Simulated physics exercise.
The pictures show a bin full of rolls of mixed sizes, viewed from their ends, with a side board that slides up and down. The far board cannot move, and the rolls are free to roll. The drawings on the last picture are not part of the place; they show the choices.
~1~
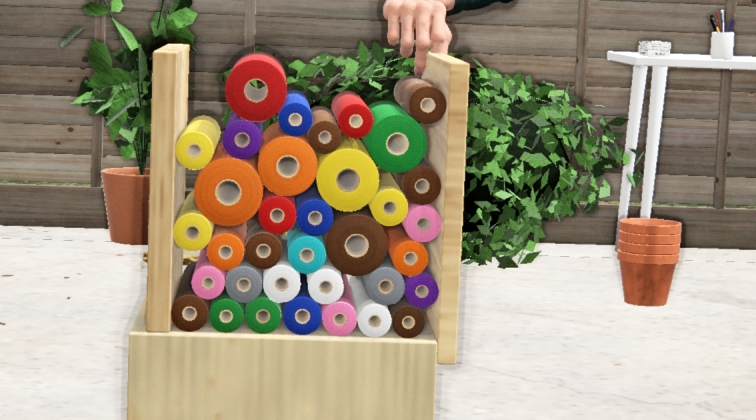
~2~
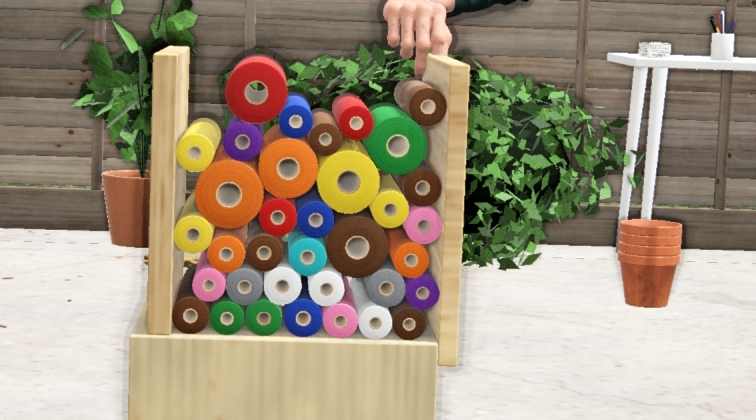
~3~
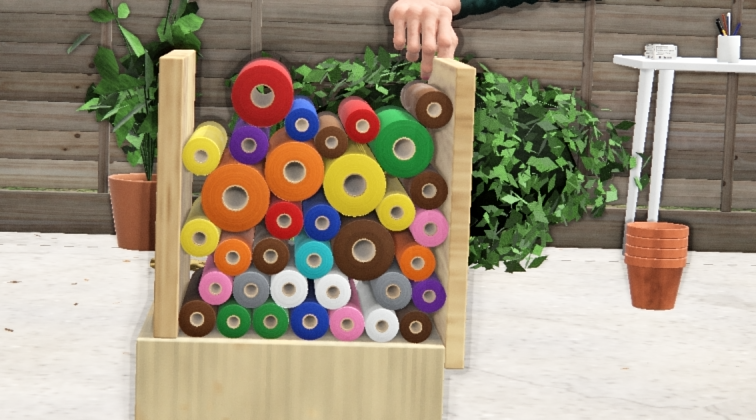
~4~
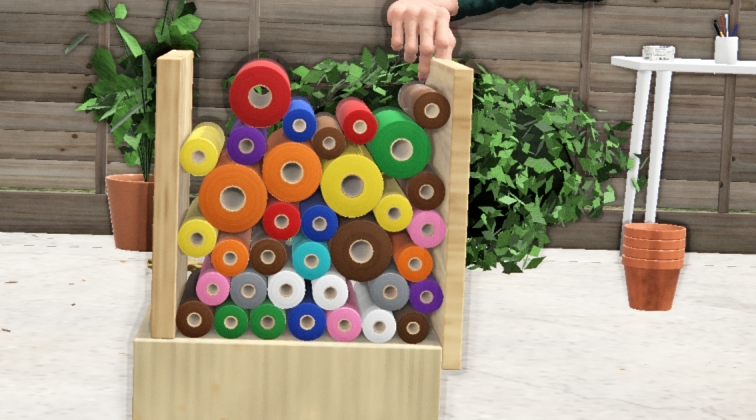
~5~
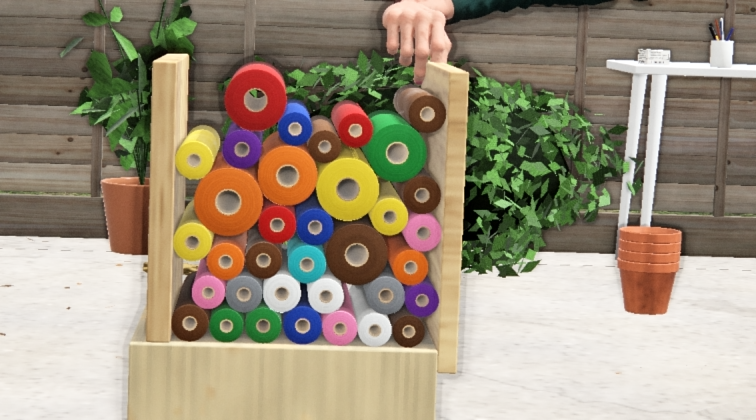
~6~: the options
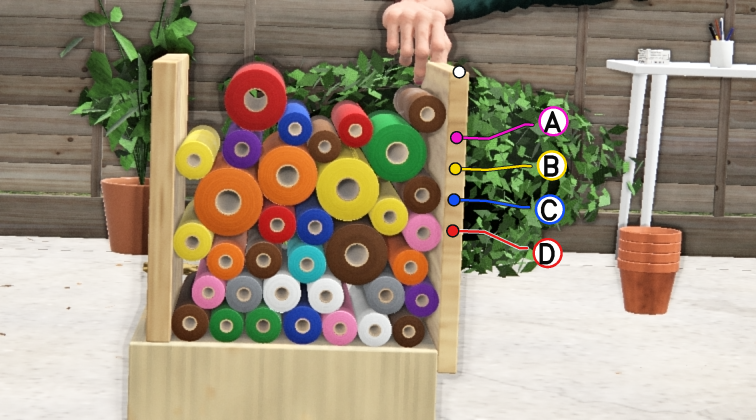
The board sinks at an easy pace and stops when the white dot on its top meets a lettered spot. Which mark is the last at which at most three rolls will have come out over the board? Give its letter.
Down to C.
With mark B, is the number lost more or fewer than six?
It loses fewer than six.
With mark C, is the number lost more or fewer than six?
Fewer than six.
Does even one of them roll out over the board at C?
Yes, at C.
On the copy, A at (457, 138); B at (456, 169); C at (454, 200); D at (453, 231); the white dot at (460, 72).
On C. First, top of the board (446, 131).
Then, top of the board (443, 197).
Finally, top of the board (443, 199), one out over the board.
By contrast, A none out over the board; B none out over the board; D four out over the board.
